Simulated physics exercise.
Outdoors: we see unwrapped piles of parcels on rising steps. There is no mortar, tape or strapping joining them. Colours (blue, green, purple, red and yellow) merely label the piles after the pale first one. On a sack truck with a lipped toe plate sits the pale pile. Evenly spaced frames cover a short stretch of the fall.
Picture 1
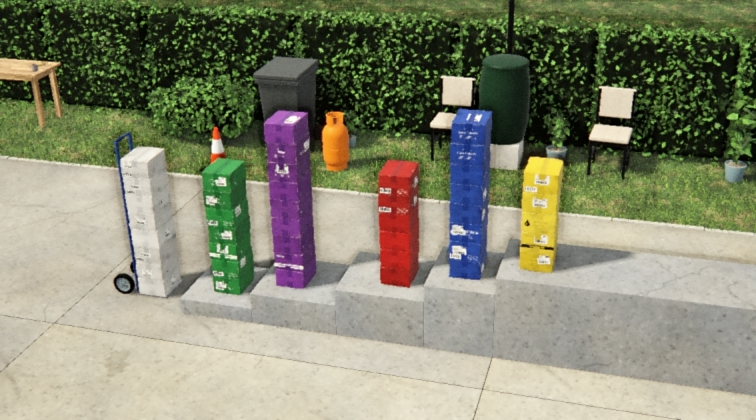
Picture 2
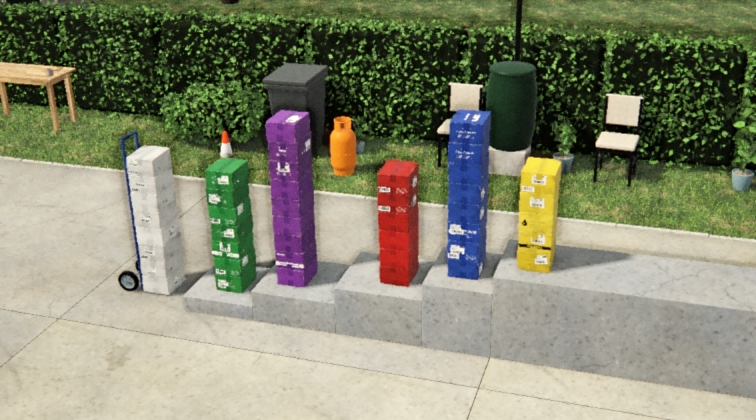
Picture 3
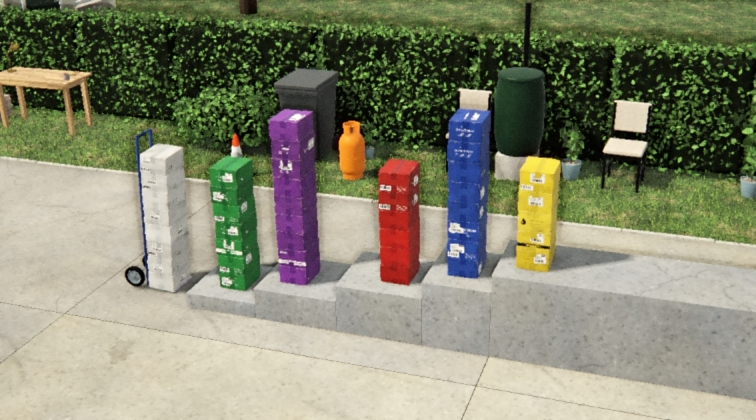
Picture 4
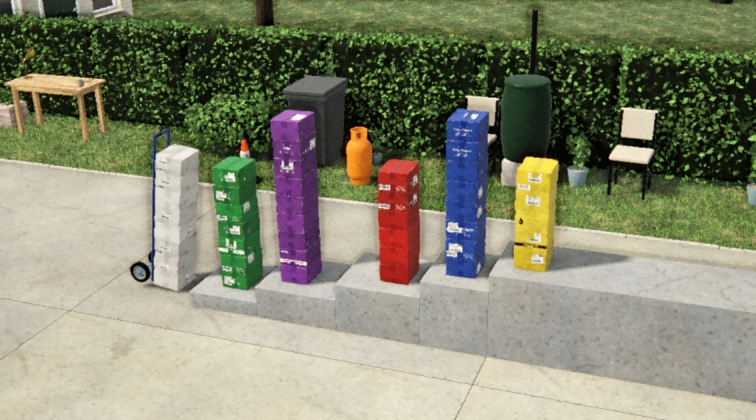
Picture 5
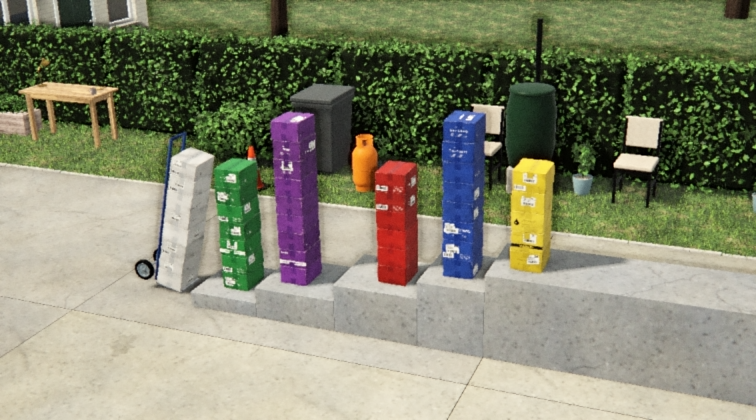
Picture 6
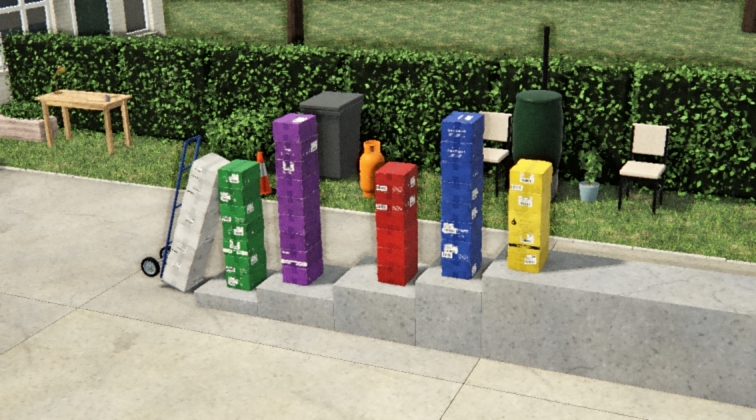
At the start, a pale pile of parcels stands upright on a sack truck at the left, beside green, purple, red, blue and yellow piles on rising steps. The truck and its pile then begin to lean right, slightly at first, then clearly, toward the green pile, while the coloured piles stay in place.
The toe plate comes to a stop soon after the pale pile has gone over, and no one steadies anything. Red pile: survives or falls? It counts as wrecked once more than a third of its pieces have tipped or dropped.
Falls.
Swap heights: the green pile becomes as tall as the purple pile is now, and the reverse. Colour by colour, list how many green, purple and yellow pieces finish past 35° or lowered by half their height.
Green: 8, purple: 7, yellow: 0.
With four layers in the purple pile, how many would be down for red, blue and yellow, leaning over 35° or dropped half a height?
Pieces down at the end - red: 0, blue: 0, yellow: 0.
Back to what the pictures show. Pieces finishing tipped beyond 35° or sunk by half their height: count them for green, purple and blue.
Result per colour: Green = 6, purple = 9, blue = 8.
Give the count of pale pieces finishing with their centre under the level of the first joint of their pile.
Counting them up gives 1.
Just after the last frame, 8 of the pale pile down; none of the 6 red parcels down (0 of 35 in all colours); top red parcel unmoved; top green parcel tilted clearly, half its height lower.
A moment on, 8 of the pale pile down; 5 of the 6 red parcels down (21 of 35 in all colours); top red parcel tilted clearly, half its height lower; top green parcel tilted well over, some three heights lower.
When it is over, 8 of the pale pile down; 5 of the 6 red parcels down (33 of 35 in all colours); top red parcel tilted clearly, about its own height lower; top yellow parcel upside down. In pixels of the last frame, middles, top red parcel near (485, 213), top yellow parcel near (689, 277).
